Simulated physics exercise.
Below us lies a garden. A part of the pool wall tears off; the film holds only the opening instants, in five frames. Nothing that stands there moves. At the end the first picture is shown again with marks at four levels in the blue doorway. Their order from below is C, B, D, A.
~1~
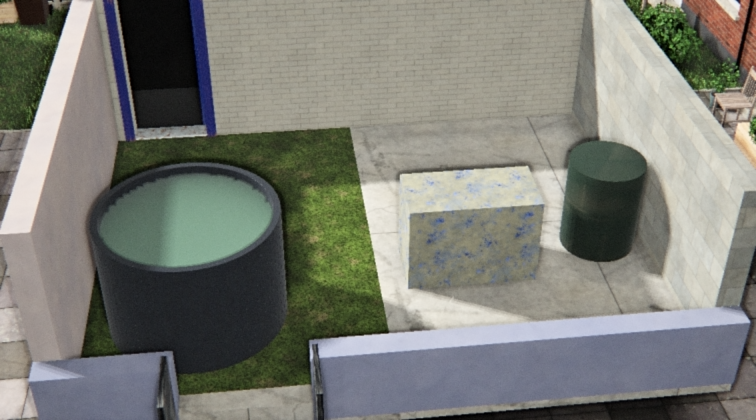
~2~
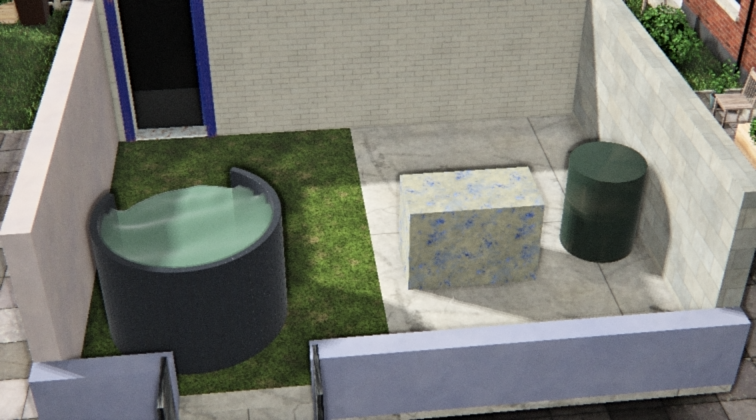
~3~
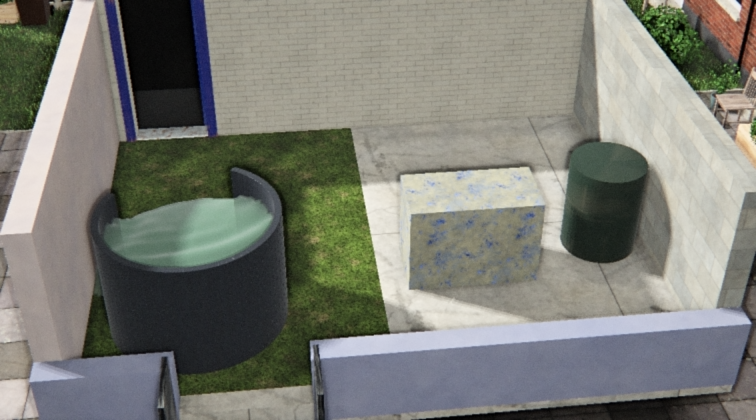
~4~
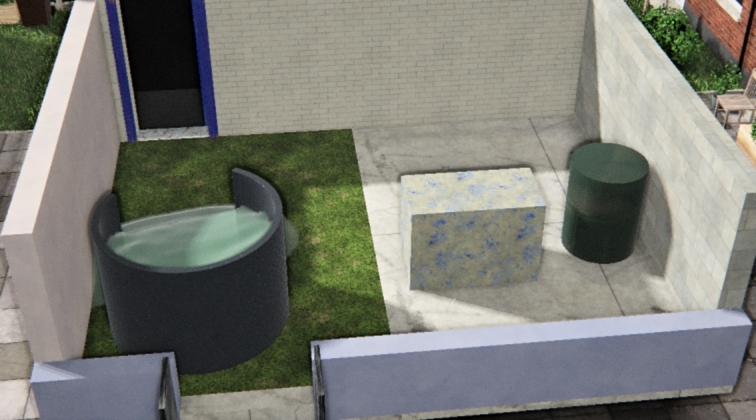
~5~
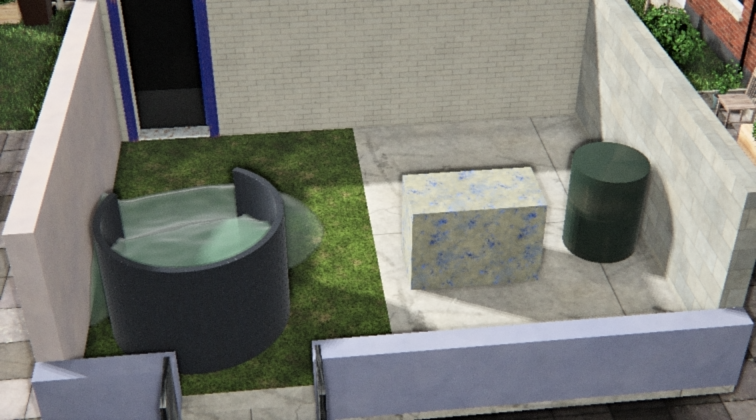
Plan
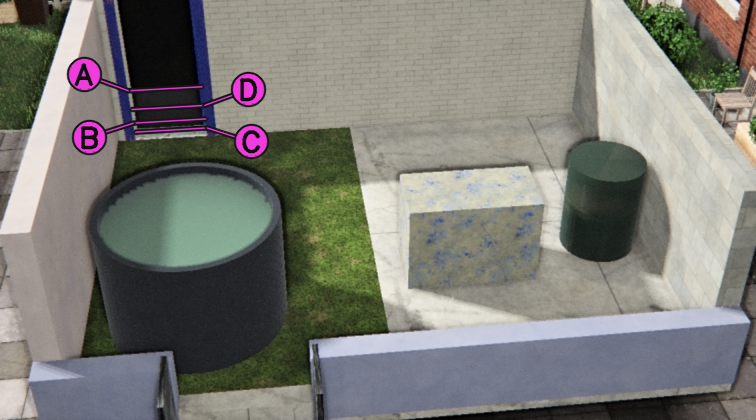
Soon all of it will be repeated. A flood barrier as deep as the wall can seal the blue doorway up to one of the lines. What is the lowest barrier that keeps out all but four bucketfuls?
Use mark A.
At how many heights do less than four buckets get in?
One of them.
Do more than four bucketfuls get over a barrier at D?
Yes, it does.
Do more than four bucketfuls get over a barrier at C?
Yes, that goes wrong.
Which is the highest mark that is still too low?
That would be D.
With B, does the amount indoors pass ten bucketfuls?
Yes, clearly.
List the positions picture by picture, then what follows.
Water in the pool at rest, its middle at (187, 220); foot of the blue doorway at (172, 138); open gate at (241, 341), in the first frame.
Water covers 2 % of the ground, its front hidden from here, in the second frame.
Water covers 5 % of the ground, its front hidden from here, in the third frame.
Water covers 9 % of the ground, its front hidden from here, in the fourth frame.
In the fifth frame, 14 % of the ground under water, visible out to (289, 201).
In magenta, A at (165, 88); B at (169, 121); C at (171, 130); D at (168, 107); from the bottom up C, B, D, A.
For mark A, a splash gets over, under a bucket.
For mark B, dozens of bucketfuls pour in.
For mark C, dozens of bucketfuls pour in.
For mark D, about 11 bucketfuls get in.
